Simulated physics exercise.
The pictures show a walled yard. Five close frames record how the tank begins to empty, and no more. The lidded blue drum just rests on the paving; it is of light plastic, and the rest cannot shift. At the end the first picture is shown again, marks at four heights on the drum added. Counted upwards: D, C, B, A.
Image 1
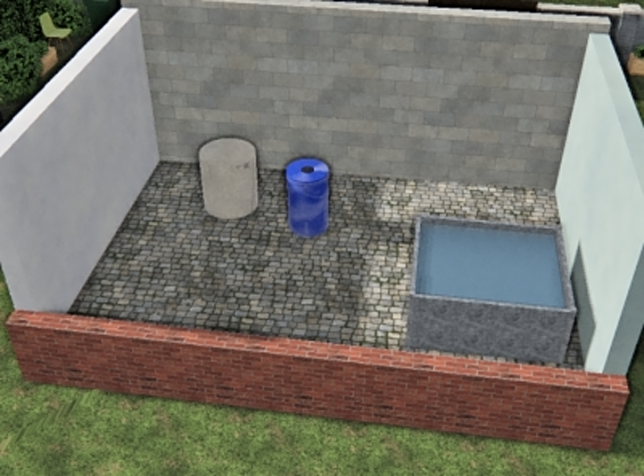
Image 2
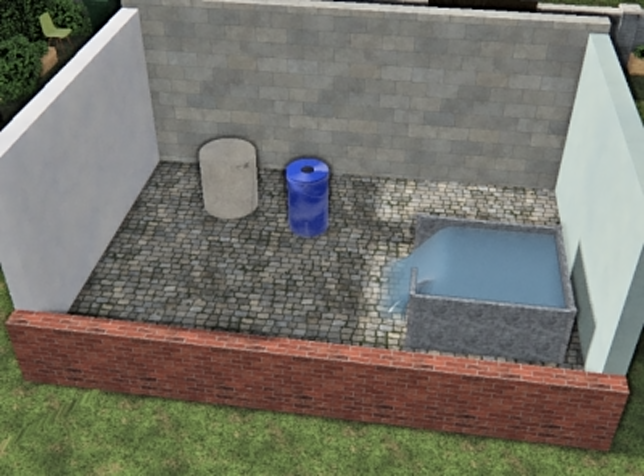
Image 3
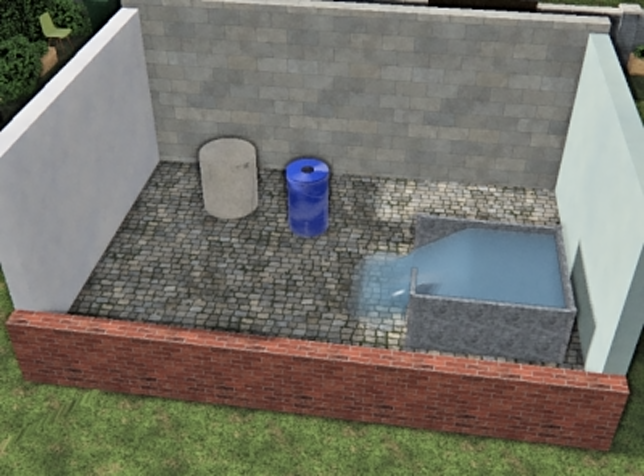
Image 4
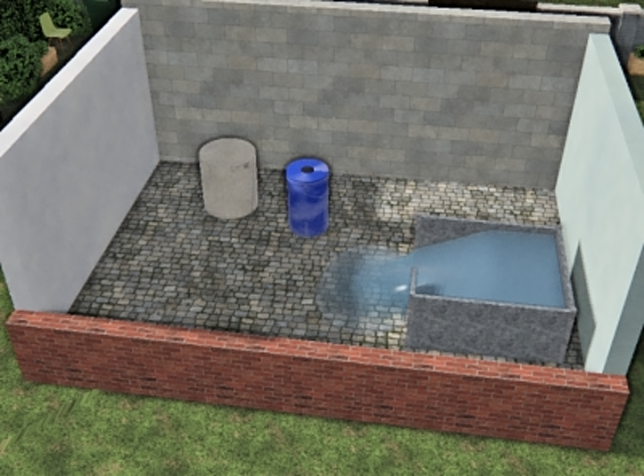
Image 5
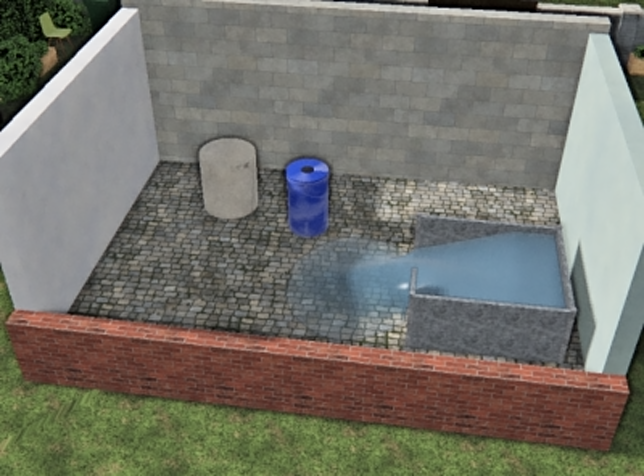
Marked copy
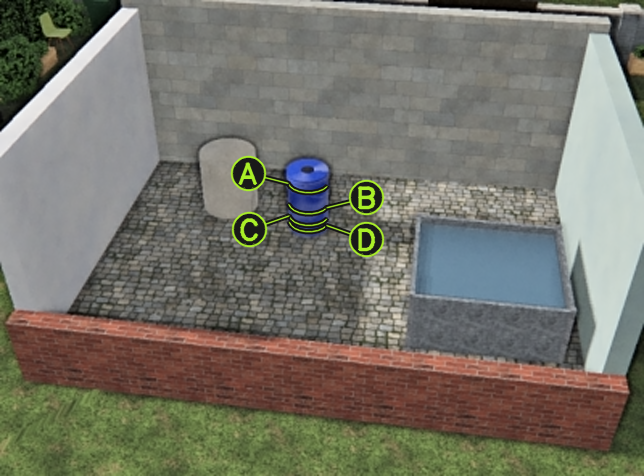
In a walled yard, water pours from the left side of a full stone tank and spreads leftward across the cobbles.
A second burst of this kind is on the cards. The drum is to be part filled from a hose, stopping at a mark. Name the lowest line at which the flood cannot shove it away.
Use line B.
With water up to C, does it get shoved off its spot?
Yes, that goes wrong.
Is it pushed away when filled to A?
No, not at all.
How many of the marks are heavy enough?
Two of them.
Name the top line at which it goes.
Line C.
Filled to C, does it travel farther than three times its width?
No, it does not.
On the marked copy, A at (305, 192); B at (305, 213); C at (305, 225); D at (305, 231); from the bottom up D, C, B, A.
If A is chosen, it does not move.
If B is chosen, it does not move.
If C is chosen, it is pushed about its own width away.
If D is chosen, it is pushed about 3 times its own width away.
